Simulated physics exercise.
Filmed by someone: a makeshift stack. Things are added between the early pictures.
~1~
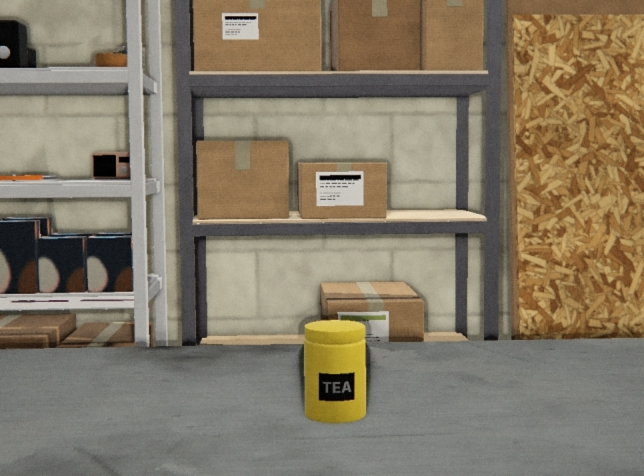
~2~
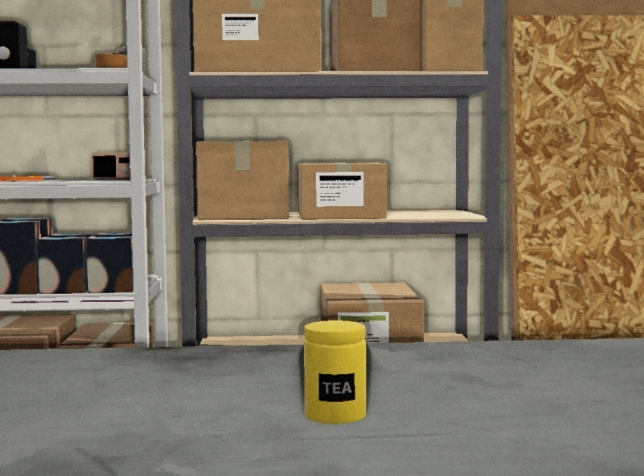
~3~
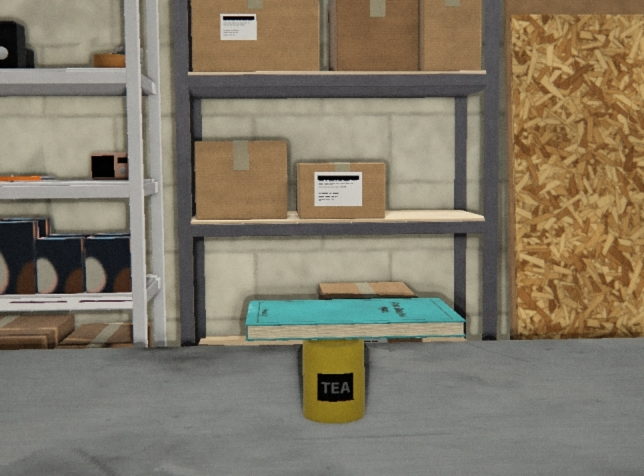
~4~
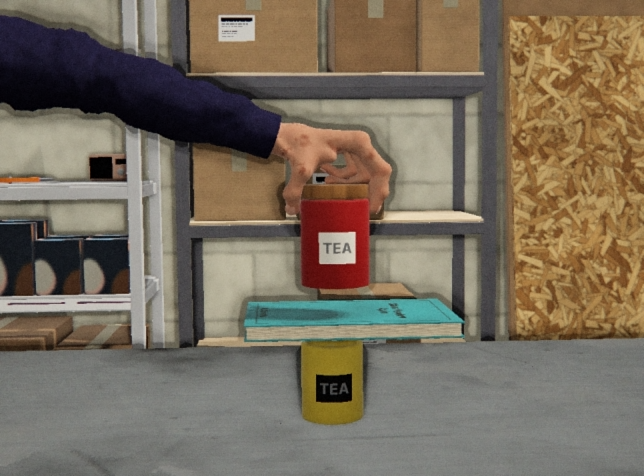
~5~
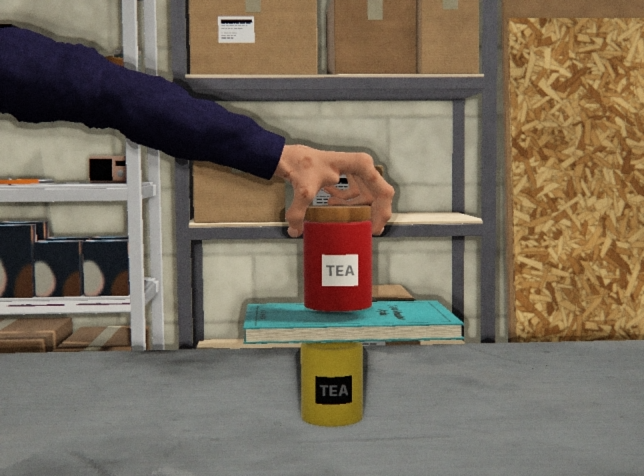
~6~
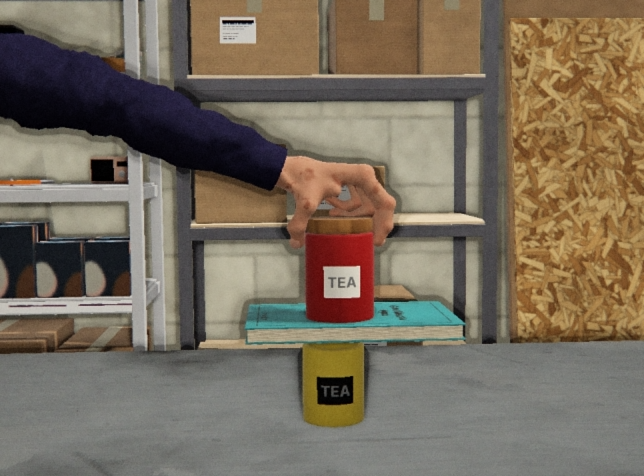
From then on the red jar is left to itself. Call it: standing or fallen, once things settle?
Standing.
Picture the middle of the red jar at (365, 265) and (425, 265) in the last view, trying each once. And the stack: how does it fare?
It does not fall the first time and falls the second time.
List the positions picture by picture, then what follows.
In the first picture, the last thing is not in view yet.
In the second picture, the last thing is not in view yet.
In the third picture, the last thing is not in view yet; turquoise book (350, 317).
In the fourth picture, on its way; red jar (335, 234); turquoise book (349, 318).
In the fifth picture, on its way; red jar (338, 256); turquoise book (348, 320).
In the sixth picture, in place under the hand; red jar (339, 268); turquoise book (350, 321).
Then, 0.50 s on from there, no change.
Then, 1.30 s on from there, red jar resting near (339, 268).
In the end, all 3 unmoved. At the end, from the last picture's camera, red jar near (340, 269). The stack stays up.
